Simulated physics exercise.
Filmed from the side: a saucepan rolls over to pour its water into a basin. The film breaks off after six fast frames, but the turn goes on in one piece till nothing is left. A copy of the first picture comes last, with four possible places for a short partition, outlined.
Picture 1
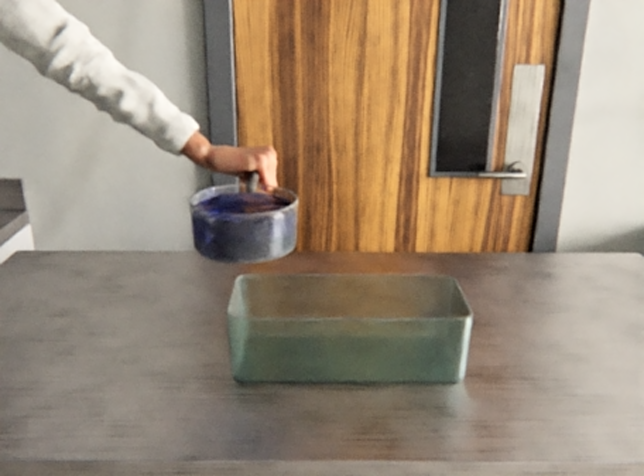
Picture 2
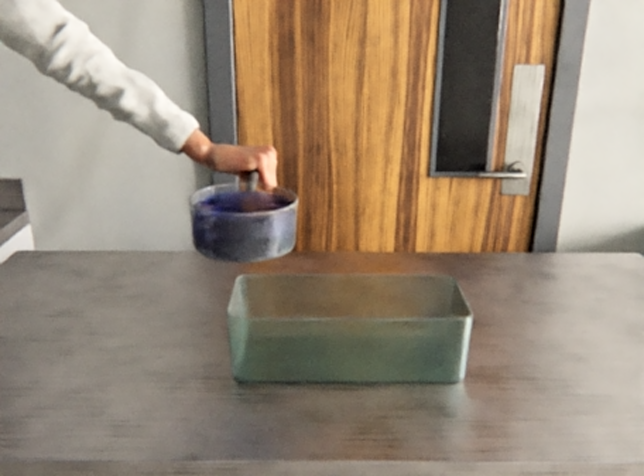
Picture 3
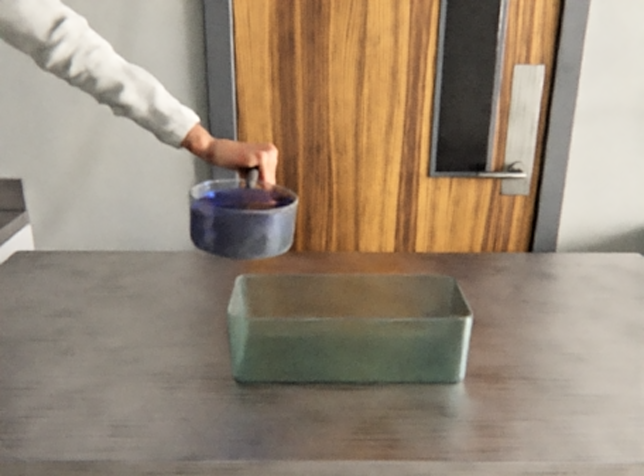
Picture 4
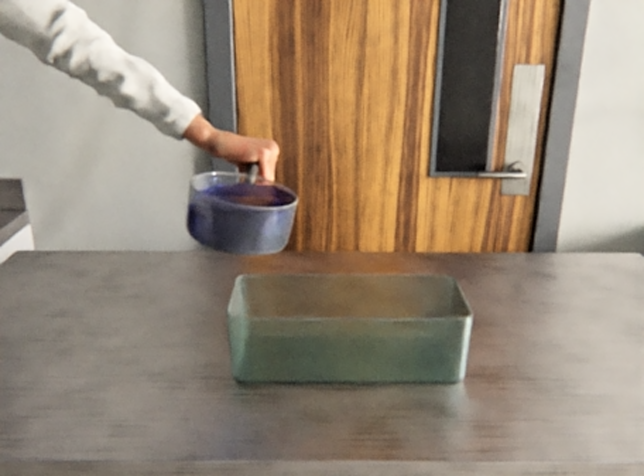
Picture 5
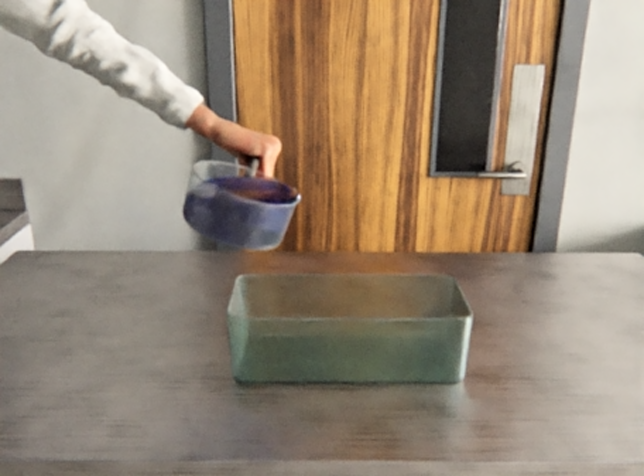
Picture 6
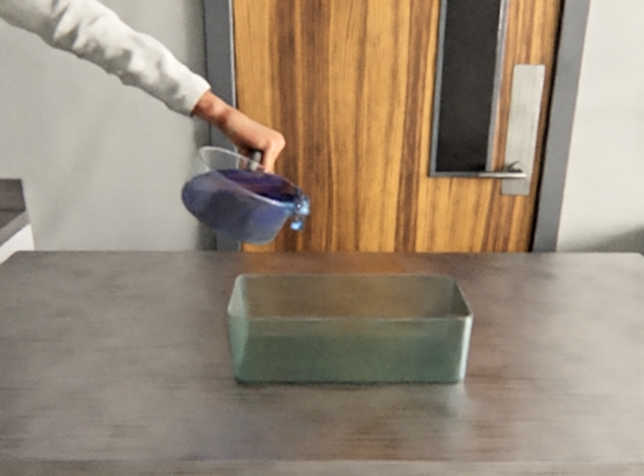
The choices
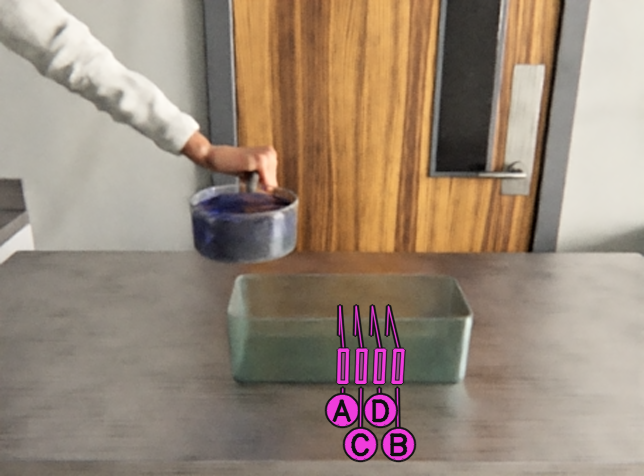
A blue saucepan held by a hand tilts to the right, and water spills over its lip.
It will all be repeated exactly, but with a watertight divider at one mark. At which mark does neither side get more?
D is best.
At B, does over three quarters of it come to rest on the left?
Yes.
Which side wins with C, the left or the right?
The right side.
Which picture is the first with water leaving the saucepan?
In picture 5.
On the marked copy, A at (342, 388); B at (397, 388); C at (361, 388); D at (379, 388).
With A, about 6 % ends left of the wall and 93 % right of it.
With B, about 86 % ends left of the wall and 12 % right of it.
With C, about 18 % ends left of the wall and 81 % right of it.
With D, about 50 % ends left of the wall and 48 % right of it.
